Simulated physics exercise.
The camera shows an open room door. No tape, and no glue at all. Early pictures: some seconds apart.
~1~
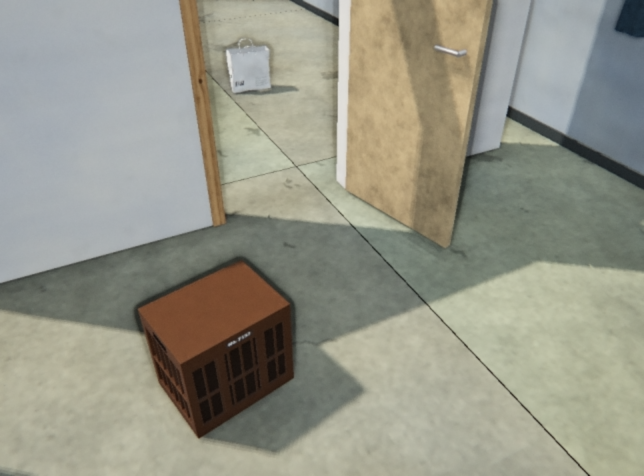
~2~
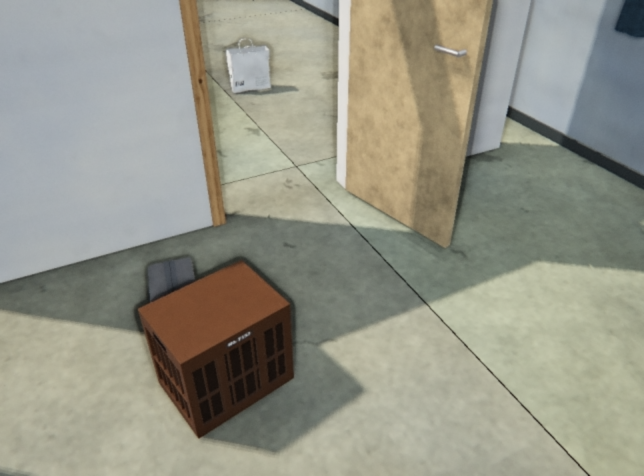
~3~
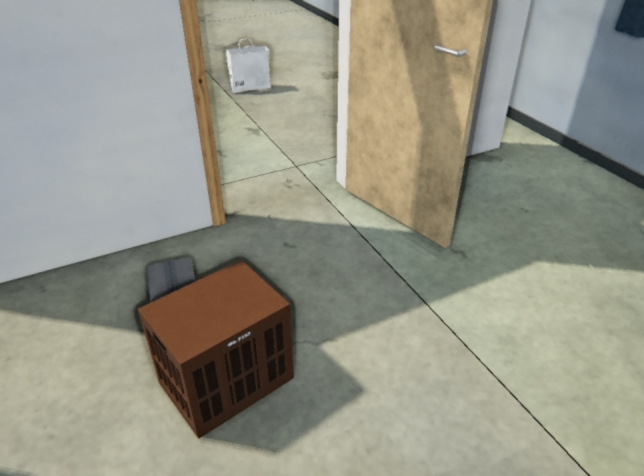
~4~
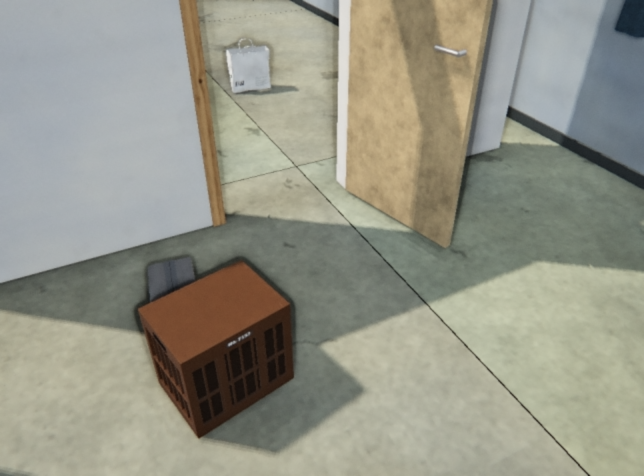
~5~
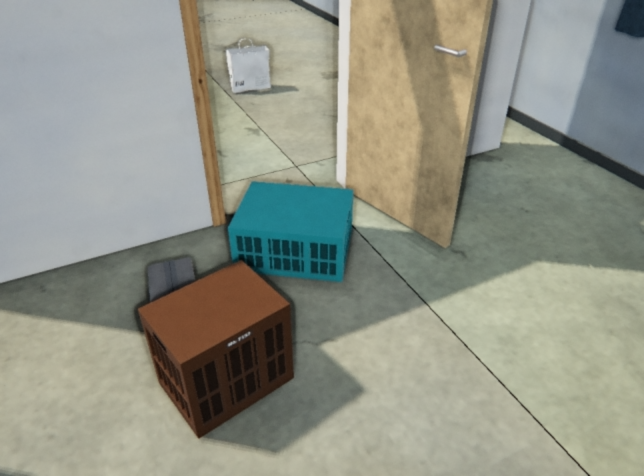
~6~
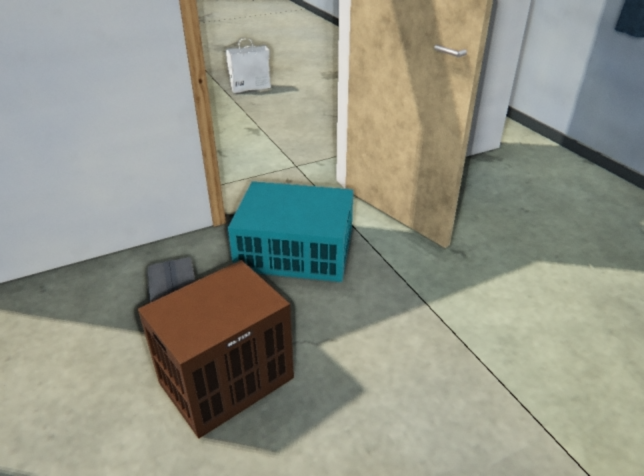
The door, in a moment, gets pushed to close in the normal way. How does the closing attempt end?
It ends with the door stuck open.
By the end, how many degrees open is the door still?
The door ends up some 65° open.
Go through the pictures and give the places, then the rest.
The first frame shows door wide open and still; brown chest (221, 346).
The second frame shows door wide open and still; brown chest (221, 346); grey box (175, 293).
The third frame shows door wide open and still; brown chest (221, 346); grey box (175, 293).
The fourth frame shows door wide open and still; brown chest (221, 346); grey box (175, 293).
The fifth frame shows door wide open and still; brown chest (221, 346); grey box (175, 293).
The sixth frame shows door wide open and still; turquoise chest (295, 229); brown chest (221, 346).
Then, 0.50 s past the last view, door at 99°.
Then, 0.90 s past the last view, door at 87°.
Then, 1.20 s past the last view, door at 77°.
Then, 1.40 s past the last view, door at 69°.
Finally, door at 67°; all 3 still in place. Final places as the last picture's camera would see them, turquoise chest near (294, 229).
